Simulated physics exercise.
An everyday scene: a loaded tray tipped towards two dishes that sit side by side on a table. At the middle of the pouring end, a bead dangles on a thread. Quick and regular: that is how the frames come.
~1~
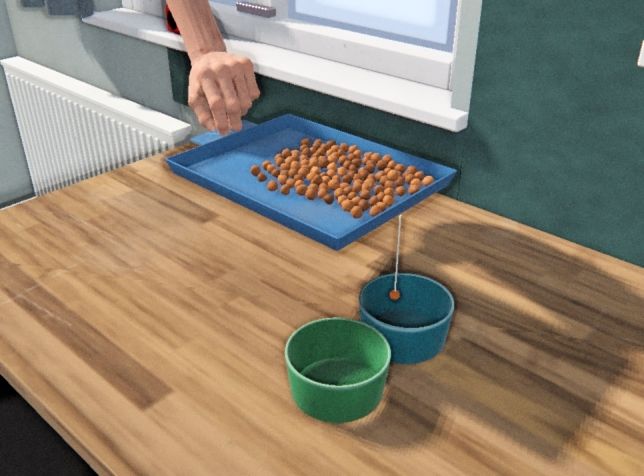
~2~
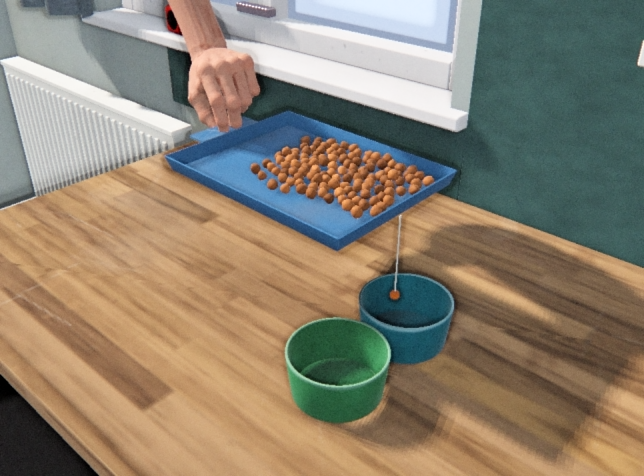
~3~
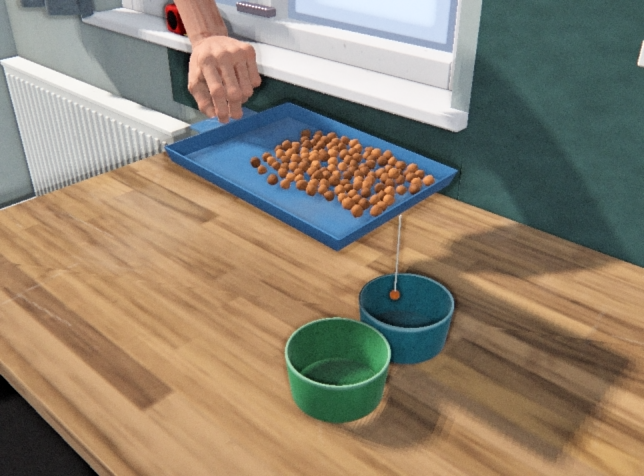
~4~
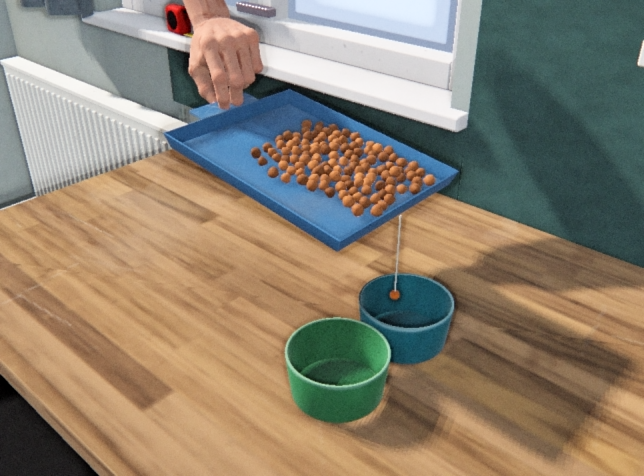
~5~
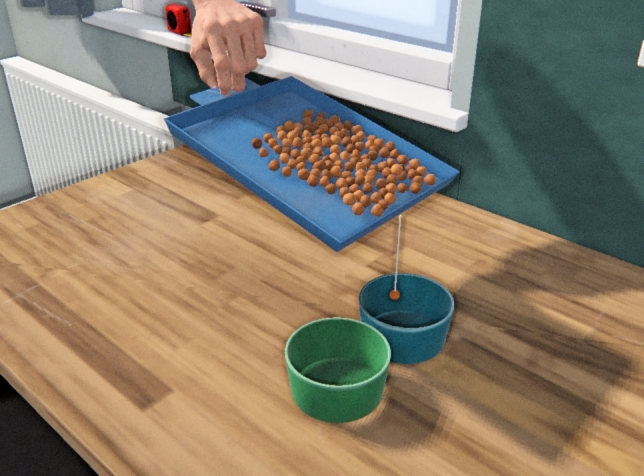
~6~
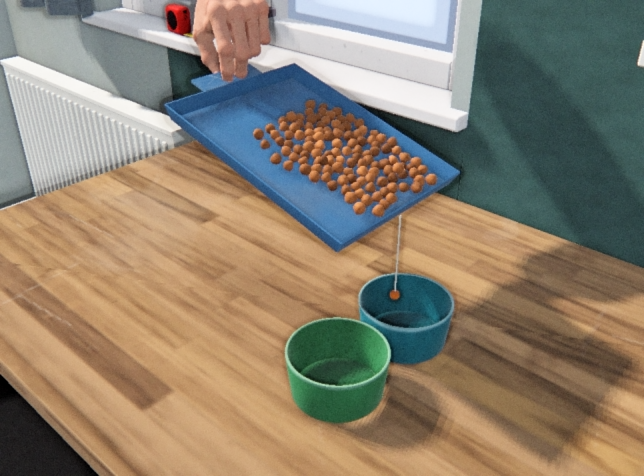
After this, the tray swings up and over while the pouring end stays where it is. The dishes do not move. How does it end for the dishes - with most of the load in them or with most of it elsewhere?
The catch is short of half the load.
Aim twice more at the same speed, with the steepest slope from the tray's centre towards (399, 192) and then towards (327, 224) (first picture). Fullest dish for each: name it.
Try 1: Right-side dish. Try 2: Left-side dish.
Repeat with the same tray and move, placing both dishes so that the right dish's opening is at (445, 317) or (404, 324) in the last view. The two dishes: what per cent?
I'd expect some 80 percent, and then some 50 percent.
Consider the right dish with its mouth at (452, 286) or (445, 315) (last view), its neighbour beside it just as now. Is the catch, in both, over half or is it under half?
The first place gets the greater share, the second the greater share.
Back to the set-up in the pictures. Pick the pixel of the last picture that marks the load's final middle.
Somewhere around (458, 369) in the final view.
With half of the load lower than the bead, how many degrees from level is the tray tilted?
110°, roughly.
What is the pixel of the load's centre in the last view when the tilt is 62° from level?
Near (396, 170).
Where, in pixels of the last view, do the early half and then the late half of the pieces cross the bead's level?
First part (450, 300), rest (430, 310).
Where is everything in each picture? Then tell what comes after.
In the first picture, corners of the pouring end at (338, 234) and (450, 170), level; middle of the load at (342, 173), hazelnuts; left dish at (378, 391); right dish at (444, 335); bead on its thread at (395, 295).
In the second picture, corners of the pouring end at (338, 235) and (450, 170), level; middle of the load at (342, 172).
In the third picture, corners of the pouring end at (338, 235) and (451, 170), tipped barely, level across its low end; middle of the load at (343, 168).
In the fourth picture, corners of the pouring end at (339, 236) and (452, 171), tipped a little, level across its low end; middle of the load at (344, 162).
In the fifth picture, corners of the pouring end at (340, 237) and (453, 171), tipped a little, level across its low end; middle of the load at (345, 157).
In the sixth picture, corners of the pouring end at (341, 238) and (454, 171), tipped clearly, level across its low end; middle of the load at (347, 152); left dish at (378, 391); right dish at (444, 335).
Soon, tray tipped steeply; nearly all on the tray; a stray few in the air.
A while on, tray tipped past a quarter turn; nearly all on the tray; a stray few in the right dish; a stray few outside both; a stray few in the air.
Towards the end, tray tipped past a quarter turn; a small part in the left dish; about a quarter in the right dish; most outside both.
Finally, tray tipped past a quarter turn; a small part in the left dish; about a quarter in the right dish; most outside both.
